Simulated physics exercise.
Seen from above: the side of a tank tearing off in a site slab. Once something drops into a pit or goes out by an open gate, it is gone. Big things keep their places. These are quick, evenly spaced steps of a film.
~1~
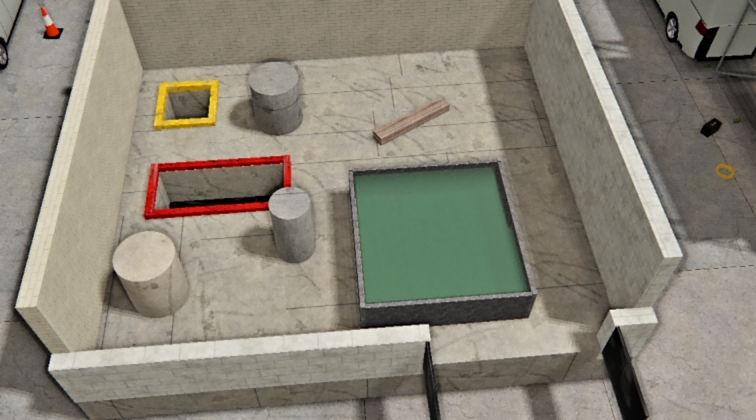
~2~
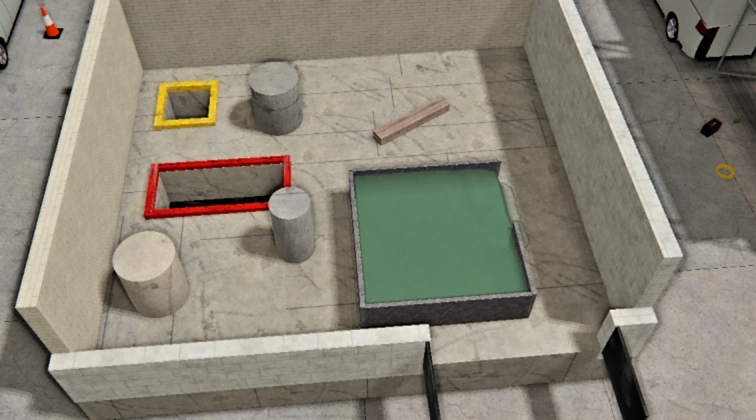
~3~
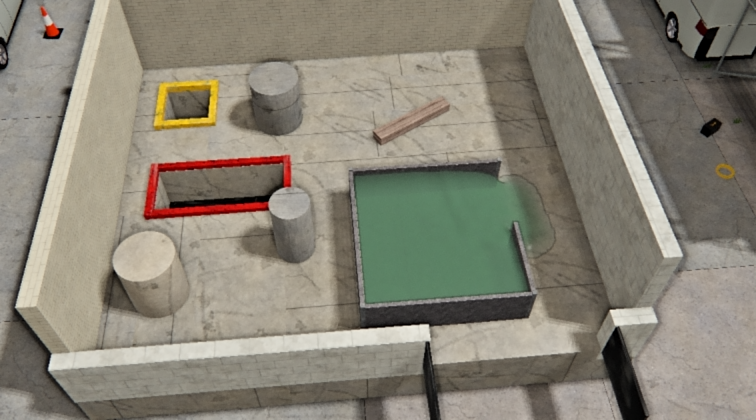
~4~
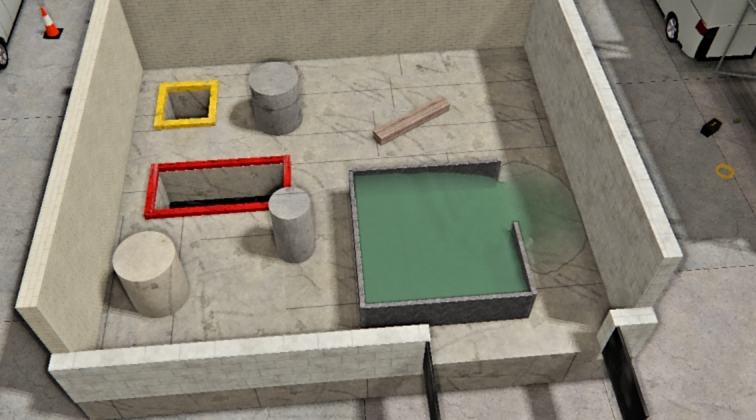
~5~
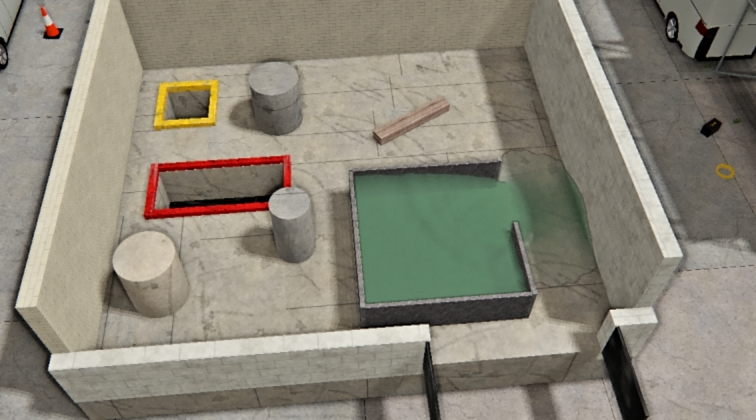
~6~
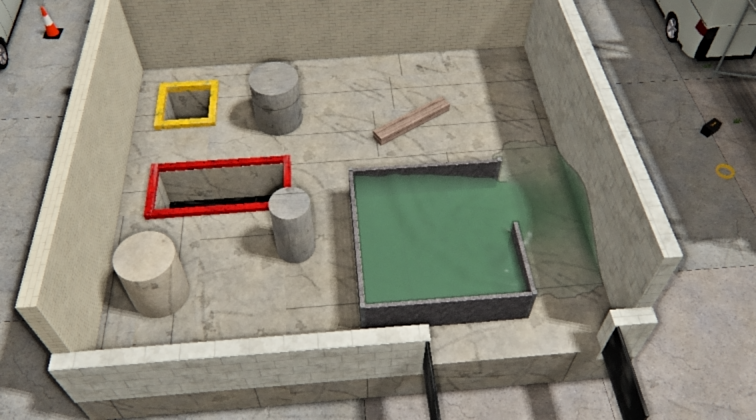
In a walled concrete yard seen from above, a square tank of still green water sits beside grey and pale cylinders and red- and yellow-edged pits. Part of the tank's right side opens, and water pours through the gap, fans across the slab and runs up against the right-hand wall.
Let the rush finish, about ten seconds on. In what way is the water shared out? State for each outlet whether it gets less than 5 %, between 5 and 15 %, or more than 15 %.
As I see it, gate: Past fifteen per cent; yellow pit: Beneath five per cent; red pit: Beneath five per cent.
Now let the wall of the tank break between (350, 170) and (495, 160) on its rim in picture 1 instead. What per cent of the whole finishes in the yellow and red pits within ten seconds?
In percent: Yellow 6, red 6.
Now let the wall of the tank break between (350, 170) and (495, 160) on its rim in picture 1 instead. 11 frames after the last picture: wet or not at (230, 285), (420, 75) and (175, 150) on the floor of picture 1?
Taking them in order, I'd say not reached, swamped and not reached.
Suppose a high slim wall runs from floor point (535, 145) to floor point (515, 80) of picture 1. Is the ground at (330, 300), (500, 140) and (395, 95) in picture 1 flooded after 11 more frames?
In that order: Clear, covered, no water.
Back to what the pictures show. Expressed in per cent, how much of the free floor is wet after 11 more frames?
About 20 per cent.
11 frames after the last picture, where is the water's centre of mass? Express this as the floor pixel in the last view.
Centre of the water: Near (470, 232).
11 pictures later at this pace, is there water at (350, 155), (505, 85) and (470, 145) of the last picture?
Left dry; drenched; left dry.
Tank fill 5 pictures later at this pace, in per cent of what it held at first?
Estimate: Around 78 %.
A moment on, water covers 10 % of the floor; the gate 0 %, the yellow pit 0 %, the red pit 0 %.
Next, water covers 20 % of the floor; the gate 1 %, the yellow pit 0 %, the red pit 0 %.
Then, water covers 30 % of the floor; the gate 8 %, the yellow pit 0 %, the red pit 0 %.
Later, water covers 60 % of the floor; the gate 17 %, the yellow pit 1 %, the red pit 0 %.
In the end, water covers 85 % of the floor; the gate 26 %, the yellow pit 1 %, the red pit 0 %.
